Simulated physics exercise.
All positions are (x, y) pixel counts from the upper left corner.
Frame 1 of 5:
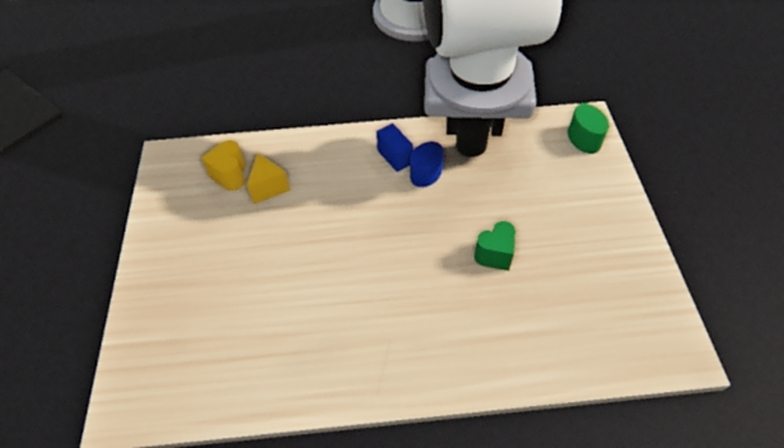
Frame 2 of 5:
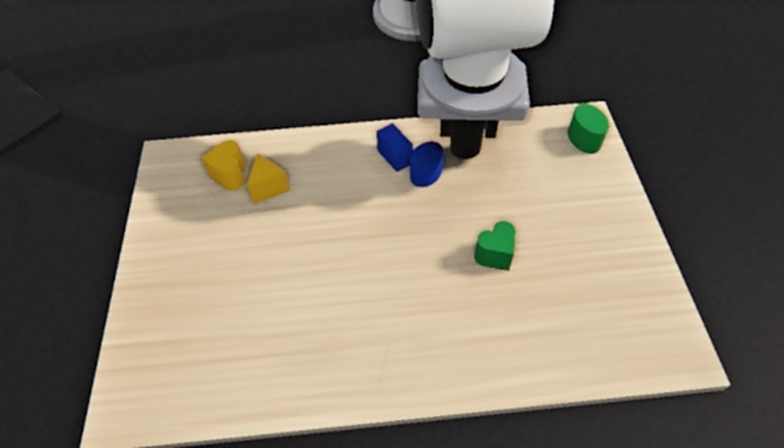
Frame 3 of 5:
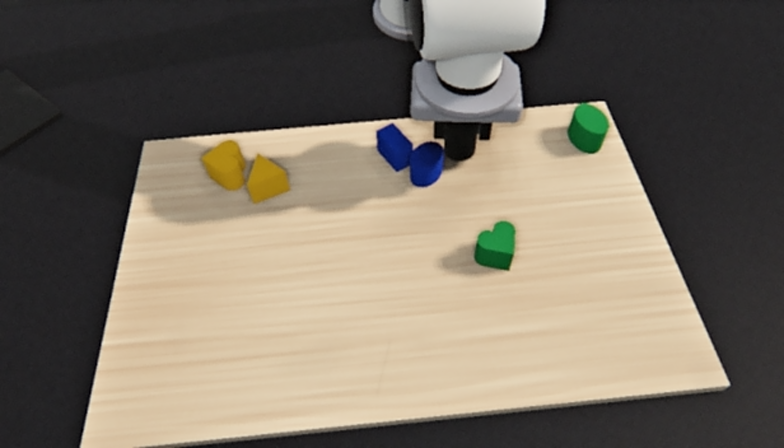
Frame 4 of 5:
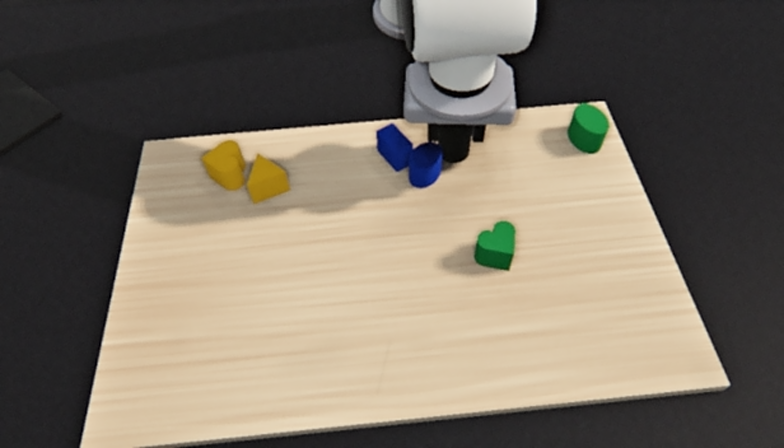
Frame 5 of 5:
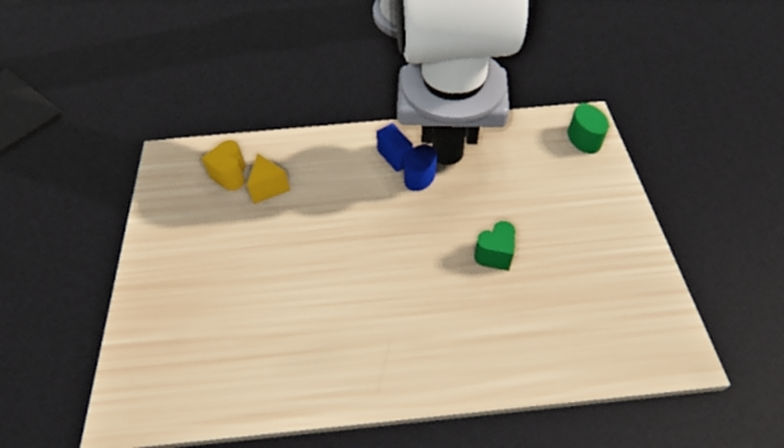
In this clip, a robot arm above a wooden board holding yellow, blue and green blocks moves slightly left toward two blue blocks, then nudges the rounded blue one a little to the left while the other blocks stay still.
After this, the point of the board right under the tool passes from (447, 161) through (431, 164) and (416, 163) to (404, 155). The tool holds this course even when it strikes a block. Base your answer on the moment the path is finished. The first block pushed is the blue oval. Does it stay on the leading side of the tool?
Lost on the way.
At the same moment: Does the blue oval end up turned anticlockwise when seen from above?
Yes.
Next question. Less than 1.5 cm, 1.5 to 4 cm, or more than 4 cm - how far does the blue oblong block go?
By the end of the path, it will have gone between 1.5 and 4 cm.
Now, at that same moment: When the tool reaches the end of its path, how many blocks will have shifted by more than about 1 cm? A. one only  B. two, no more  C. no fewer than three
B: Two, no more.
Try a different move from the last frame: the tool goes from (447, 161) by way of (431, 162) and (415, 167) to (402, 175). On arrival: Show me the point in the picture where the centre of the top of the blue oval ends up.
It sits at (392, 180).
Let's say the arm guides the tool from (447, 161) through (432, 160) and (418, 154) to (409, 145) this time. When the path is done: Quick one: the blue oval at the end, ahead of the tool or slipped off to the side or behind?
The tool has moved past the blue oval by the time the path ends.
The first path, step by step. Halfway along, tool at (423, 157); blue oblong block at (389, 136); blue oval at (403, 166), turned 30° anticlockwise.
At the end, tool at (404, 148); blue oblong block at (376, 132), turned 25° clockwise; blue oval at (400, 166), turned 45° anticlockwise.
